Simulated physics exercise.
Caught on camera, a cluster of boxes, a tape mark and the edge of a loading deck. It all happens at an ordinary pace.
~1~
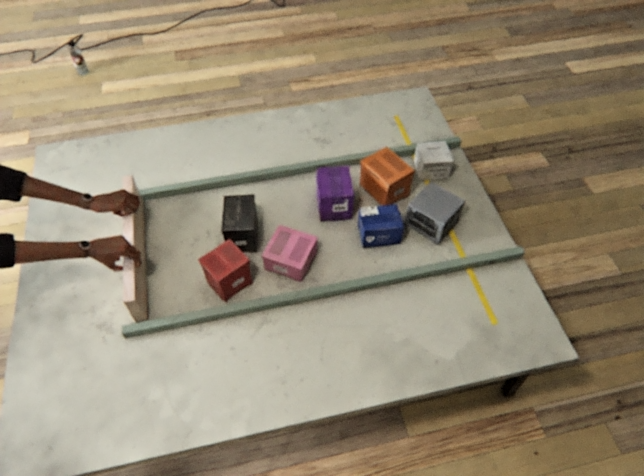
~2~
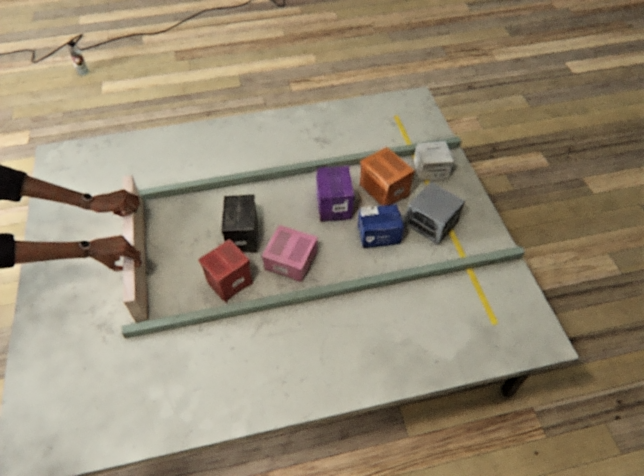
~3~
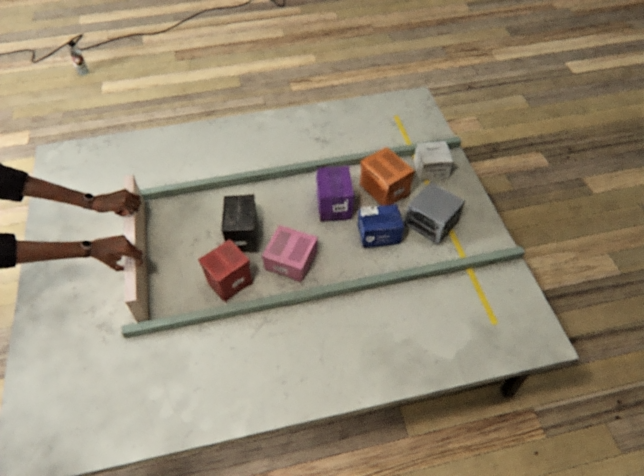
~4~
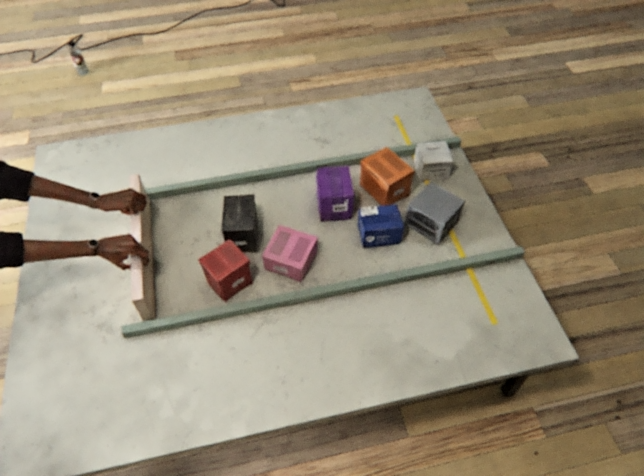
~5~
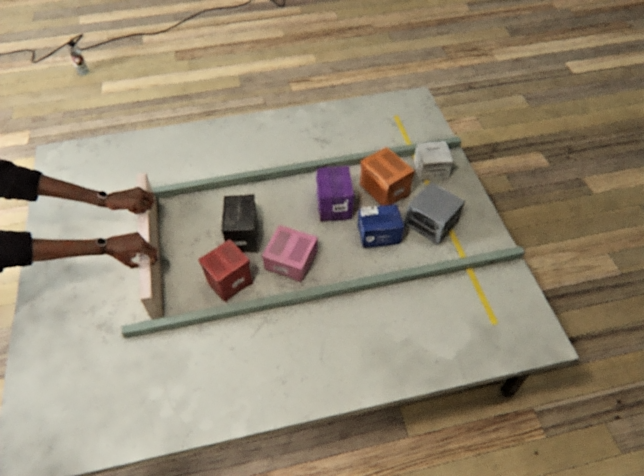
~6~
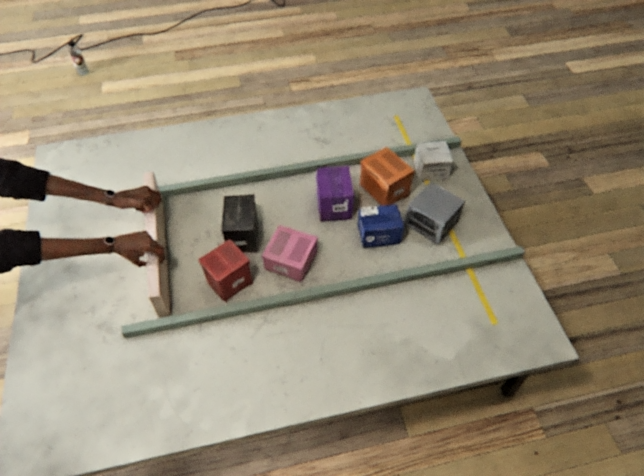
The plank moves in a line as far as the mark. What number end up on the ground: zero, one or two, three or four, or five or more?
Outcome: The number that fall off is three or four.
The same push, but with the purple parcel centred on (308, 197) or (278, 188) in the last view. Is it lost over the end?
In that order, it remains up; remains up.
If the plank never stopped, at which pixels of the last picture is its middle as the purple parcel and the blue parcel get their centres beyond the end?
Its middle is around (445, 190) and around (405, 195).
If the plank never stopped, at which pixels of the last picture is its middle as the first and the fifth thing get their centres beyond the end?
Its middle is around (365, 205) and later (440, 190).
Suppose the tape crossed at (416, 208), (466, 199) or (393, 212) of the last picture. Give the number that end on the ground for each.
In that order 4, 6 and 2.
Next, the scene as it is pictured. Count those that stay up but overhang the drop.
The number is 2.
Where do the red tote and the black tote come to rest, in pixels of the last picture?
About (480, 232), and the other about (453, 185).
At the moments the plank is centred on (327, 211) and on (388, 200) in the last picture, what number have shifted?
The counts are 7 and 8.
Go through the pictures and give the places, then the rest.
The first picture shows white box (433, 161); grey crate (434, 213); orange tote (386, 178); plank (134, 246); tape (438, 204).
The second picture shows grey crate (434, 213); blue parcel (380, 226).
The third picture shows orange tote (386, 178); pink tote (291, 253).
The fourth picture shows white box (433, 161); black tote (241, 225).
The fifth picture shows grey crate (434, 213); plank (149, 243).
The sixth picture shows white box (433, 161); grey crate (434, 213); orange tote (386, 178); plank (156, 242); tape (438, 204).
Soon after, none off yet; white box at rest near (433, 161); grey crate at rest near (434, 213); orange tote at rest near (386, 178).
At rest, the number that fall off is three or four; fallen, blue parcel, orange tote, grey crate and white box.
